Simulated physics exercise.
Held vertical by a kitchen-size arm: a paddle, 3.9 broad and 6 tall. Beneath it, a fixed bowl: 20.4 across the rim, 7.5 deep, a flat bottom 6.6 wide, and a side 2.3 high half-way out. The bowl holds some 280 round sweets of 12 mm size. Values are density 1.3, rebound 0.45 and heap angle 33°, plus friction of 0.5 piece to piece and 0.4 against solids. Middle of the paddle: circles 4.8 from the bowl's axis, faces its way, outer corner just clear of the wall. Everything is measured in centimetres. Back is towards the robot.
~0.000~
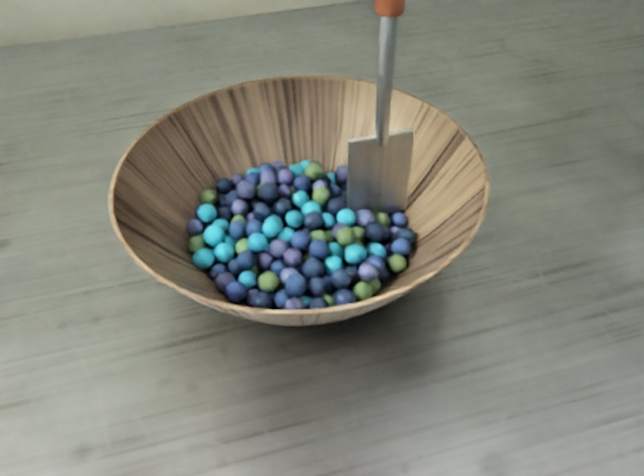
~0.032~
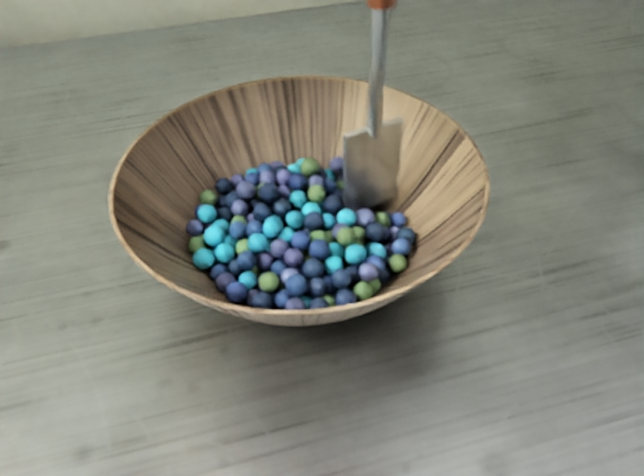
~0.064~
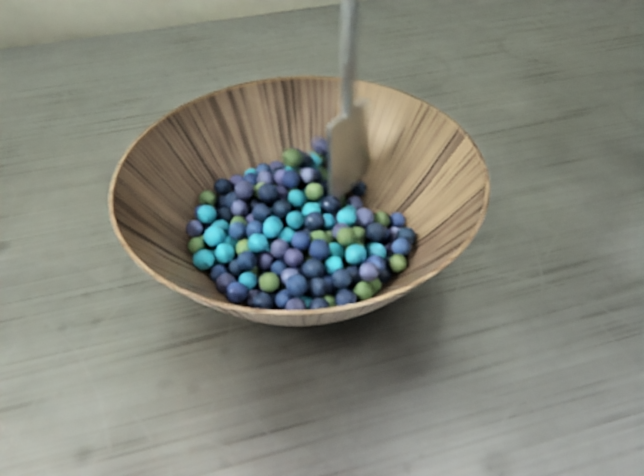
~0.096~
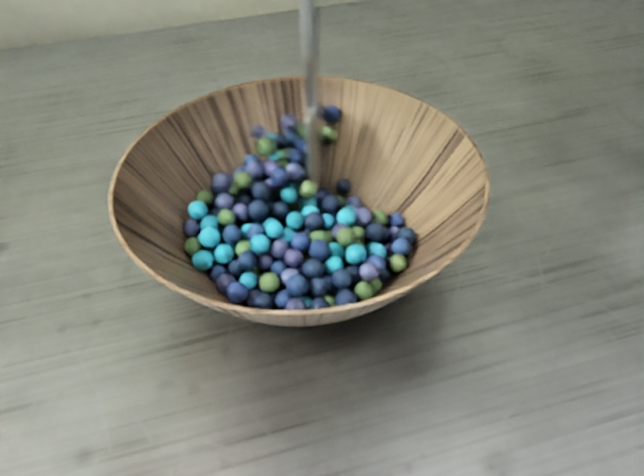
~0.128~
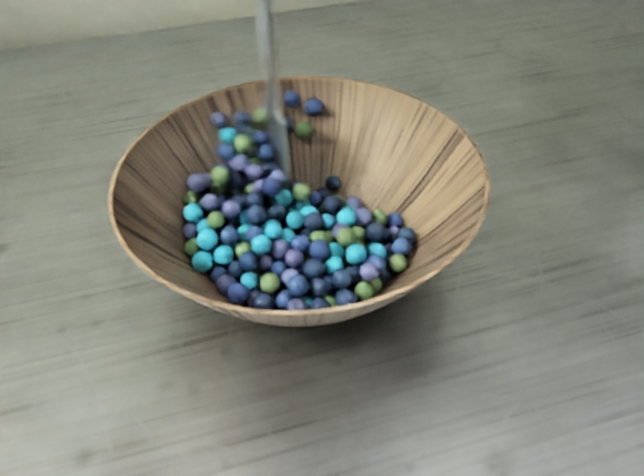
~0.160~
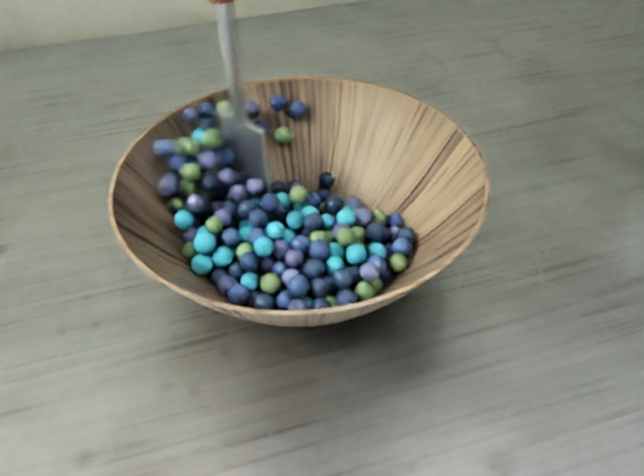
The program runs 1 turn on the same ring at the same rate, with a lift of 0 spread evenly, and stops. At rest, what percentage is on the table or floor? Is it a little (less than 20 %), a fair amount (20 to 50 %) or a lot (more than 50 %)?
A little, less than 20 %.
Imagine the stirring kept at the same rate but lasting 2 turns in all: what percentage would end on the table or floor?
Estimate: Near 20 %.
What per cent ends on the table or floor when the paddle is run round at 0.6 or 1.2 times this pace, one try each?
I'd expect about 0 per cent, then about 25 per cent.
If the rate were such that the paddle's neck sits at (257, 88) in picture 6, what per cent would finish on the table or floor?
I'd put it close to 5 per cent.
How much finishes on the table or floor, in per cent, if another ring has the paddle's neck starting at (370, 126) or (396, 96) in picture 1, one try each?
10 and 5 %.
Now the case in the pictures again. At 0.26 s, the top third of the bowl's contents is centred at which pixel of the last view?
Around (219, 262).
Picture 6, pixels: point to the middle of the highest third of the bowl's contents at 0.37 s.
Roughly pixel (398, 243).
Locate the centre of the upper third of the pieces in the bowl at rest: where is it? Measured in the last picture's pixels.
Near (339, 178).
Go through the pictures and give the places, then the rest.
The paddle neck at (383, 112), 0° round; upper third of the load around (294, 225), from x 195 to 405, top at y 170; 275 in the bowl, in the first picture.
The paddle neck at (376, 104), 11° round; upper third of the load around (296, 220), from x 195 to 405, top at y 165, in the second picture.
The paddle neck at (348, 88), 38° round; upper third of the load around (295, 214), from x 195 to 405, top at y 135, in the third picture.
The paddle neck at (311, 82), 66° round; upper third of the load around (280, 205), from x 190 to 405, top at y 110, in the fourth picture.
The paddle neck at (272, 85), 93° round; upper third of the load around (255, 201), from x 190 to 405, top at y 100, in the fifth picture.
The paddle neck at (237, 96), 121° round; upper third of the load around (229, 203), from x 165 to 405, top at y 105; 275 in the bowl, in the sixth picture.
After 0.26 s, 210° round, highest piece 11 above the table; 272 in the bowl, 3 in flight or on the tool.
After 0.37 s, 298° round, highest piece 9 above the table; 257 in the bowl, 5 on the table or floor, 13 in flight or on the tool.
After 0.62 s, 0° round, highest piece 7 above the table; 242 in the bowl, 32 on the table or floor, 1 in flight or on the tool.
After 1.32 s, 0° round, highest piece 7 above the table; 242 in the bowl, 33 on the table or floor.
In the end, 242 in the bowl, 33 on the table or floor. That is 12 % on the table or floor.
